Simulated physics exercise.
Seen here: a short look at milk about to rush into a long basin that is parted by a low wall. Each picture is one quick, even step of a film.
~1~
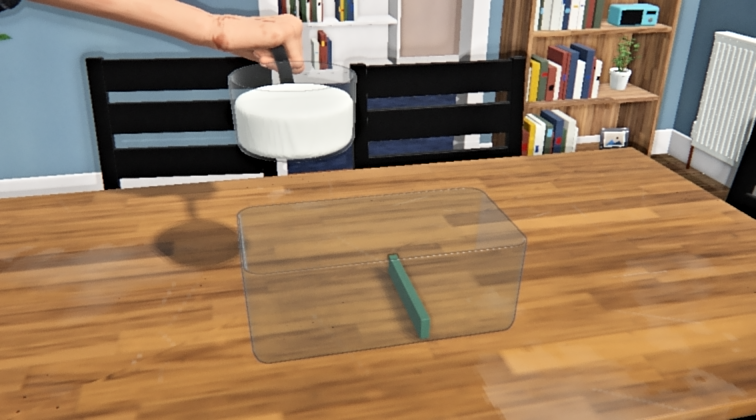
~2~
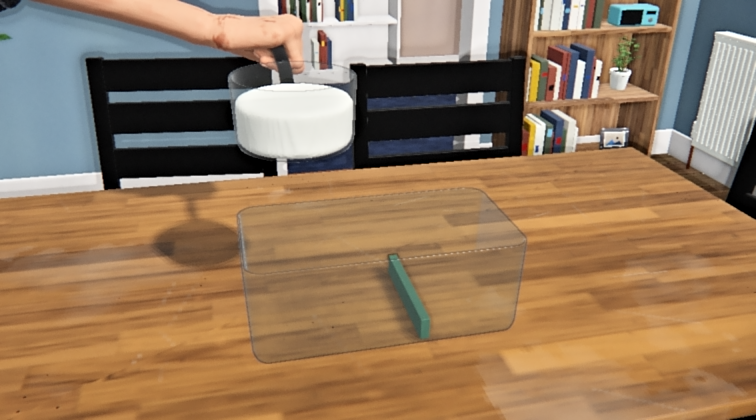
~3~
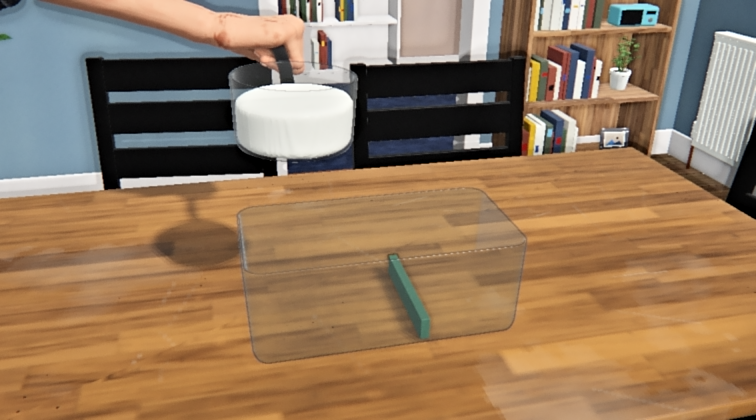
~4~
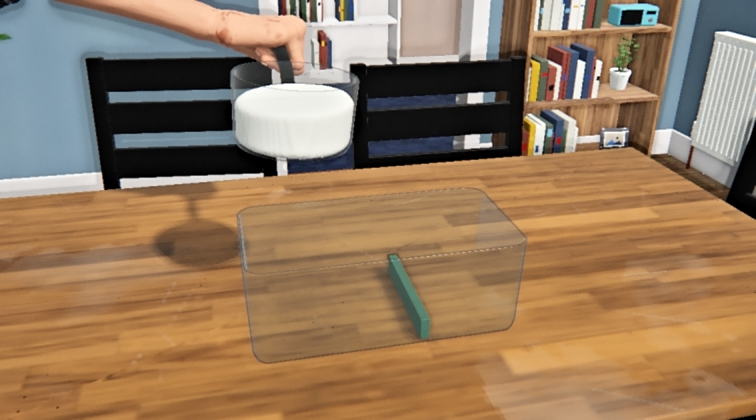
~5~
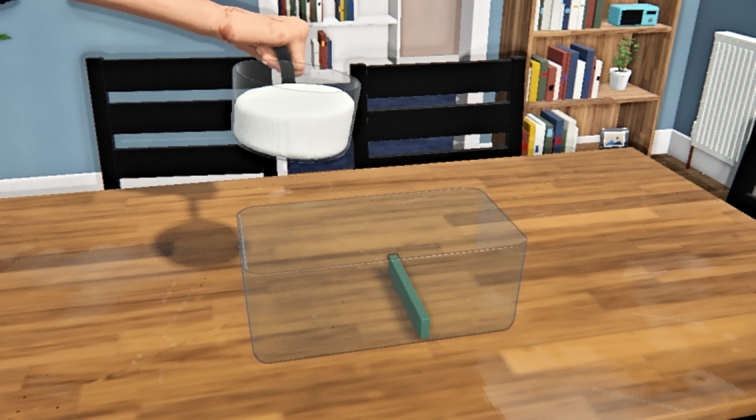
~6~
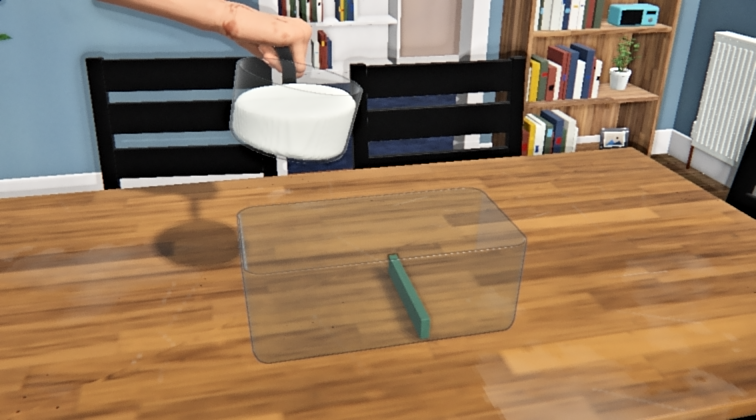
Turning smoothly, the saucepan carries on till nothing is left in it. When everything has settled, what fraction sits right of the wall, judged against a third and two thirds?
Middle band.
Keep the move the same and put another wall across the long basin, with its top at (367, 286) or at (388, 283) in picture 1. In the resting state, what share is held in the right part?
In turn some 90 and 70 in a hundred.
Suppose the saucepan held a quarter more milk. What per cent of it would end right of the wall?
Best guess: Around 55 %.
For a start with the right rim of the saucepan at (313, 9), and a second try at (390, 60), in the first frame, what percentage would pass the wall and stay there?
First try 25 %, second try 75 %.
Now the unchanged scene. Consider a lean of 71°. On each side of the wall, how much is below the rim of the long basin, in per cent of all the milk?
About 5 % left and about 5 % right.
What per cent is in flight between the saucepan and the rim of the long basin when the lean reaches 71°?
I'd say some 30 per cent.
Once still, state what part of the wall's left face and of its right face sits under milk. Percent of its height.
On the left it is 30 per cent, on the right 60.
A moment on, the saucepan is tipped part way and 59 per cent is still to pour, 4 is left of the wall and 5 right of it.
Next, the saucepan is tipped right over and 7 per cent is still to pour, 34 is left of the wall and 48 right of it.
Then the saucepan is tipped right over and 0 per cent is still to pour, 50 is left of the wall and 49 right of it.
Later the saucepan is tipped right over and 0 per cent is still to pour, 50 is left of the wall and 49 right of it.
Finally, 50 per cent lies left of the wall, 49 right of it and 1 outside.
